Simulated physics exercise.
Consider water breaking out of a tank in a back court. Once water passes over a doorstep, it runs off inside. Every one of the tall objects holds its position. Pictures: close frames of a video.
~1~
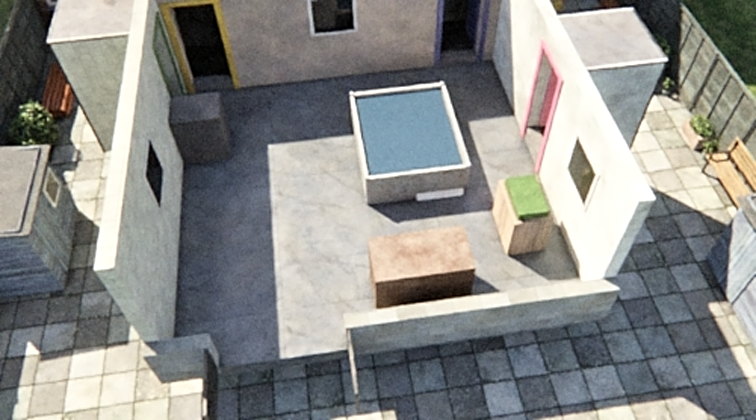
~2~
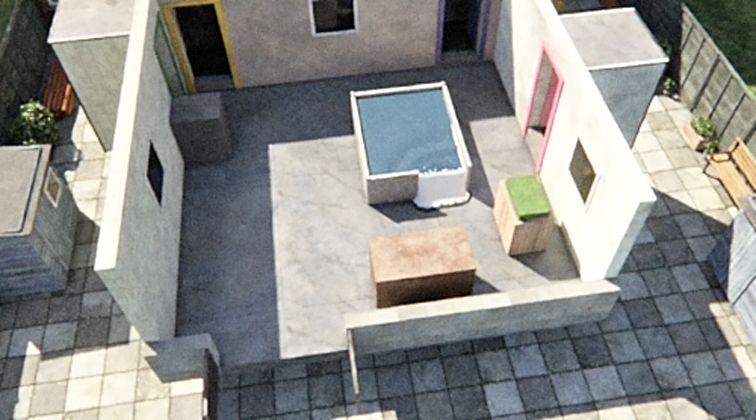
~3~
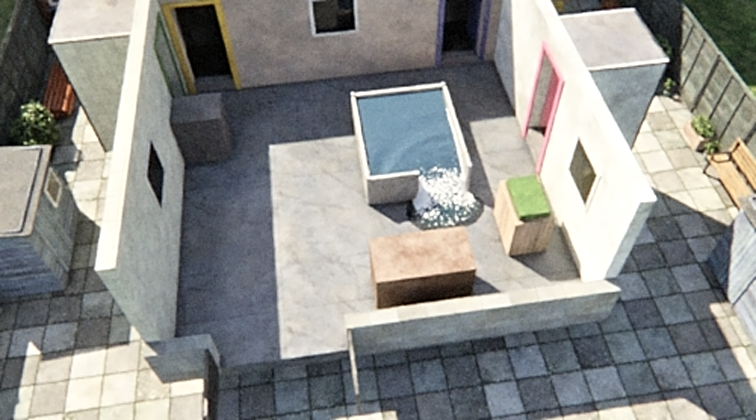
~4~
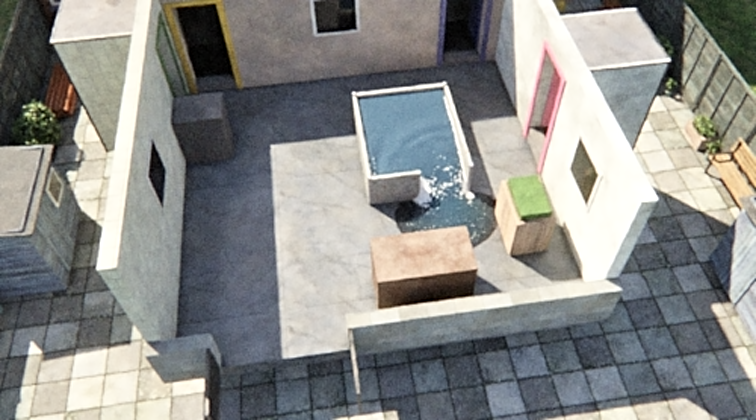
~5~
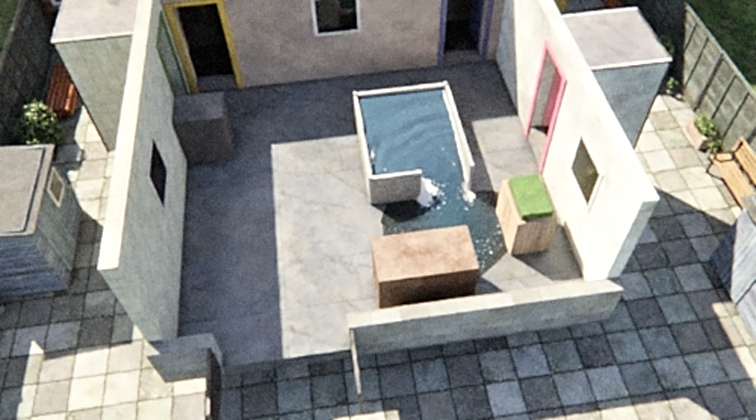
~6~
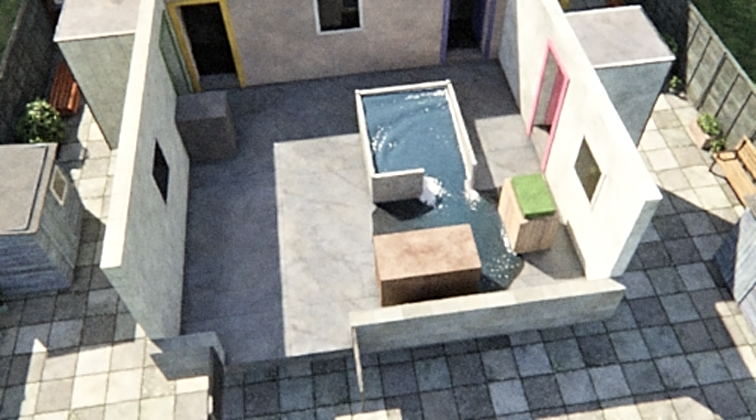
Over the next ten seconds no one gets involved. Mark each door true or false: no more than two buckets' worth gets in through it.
Blue door: True, pink door: True, green door: True, yellow door: True.
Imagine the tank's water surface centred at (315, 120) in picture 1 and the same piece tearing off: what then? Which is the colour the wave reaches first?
Leading the way is the pink door.
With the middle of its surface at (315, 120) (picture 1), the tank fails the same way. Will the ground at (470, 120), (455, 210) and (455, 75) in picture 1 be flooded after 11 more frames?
Taking the three spots in turn, I'd say spared, then drenched, then spared.
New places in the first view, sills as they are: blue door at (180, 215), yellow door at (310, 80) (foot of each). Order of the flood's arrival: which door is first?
It would be the pink-painted one, I think.
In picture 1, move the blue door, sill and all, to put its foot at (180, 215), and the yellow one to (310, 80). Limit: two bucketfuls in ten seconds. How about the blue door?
As I see it, blue does not reach it.
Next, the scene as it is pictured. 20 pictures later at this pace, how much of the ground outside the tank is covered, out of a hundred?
I'd say 55 per cent.
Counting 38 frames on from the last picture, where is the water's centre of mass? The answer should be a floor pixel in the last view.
Around (409, 197).
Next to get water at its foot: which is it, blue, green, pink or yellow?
That would be the pink one.
A moment on, water covers 15 % of the floor; the blue door not reached, the pink door not reached, the green door not reached, the yellow door not reached.
Next, water covers 25 % of the floor; the blue door not reached, the pink door wet at the sill, nothing in, the green door not reached, the yellow door not reached.
Then, water covers 55 % of the floor; the blue door not reached, the pink door wet at the sill, nothing in, the green door not reached, the yellow door not reached.
Later, water covers 75 % of the floor; the blue door wet at the sill, nothing in, the pink door wet at the sill, nothing in, the green door wet at the sill, nothing in, the yellow door not reached.
In the end, water covers 95 % of the floor; the blue door under two buckets in, the pink door wet at the sill, nothing in, the green door wet at the sill, nothing in, the yellow door wet at the sill, nothing in.
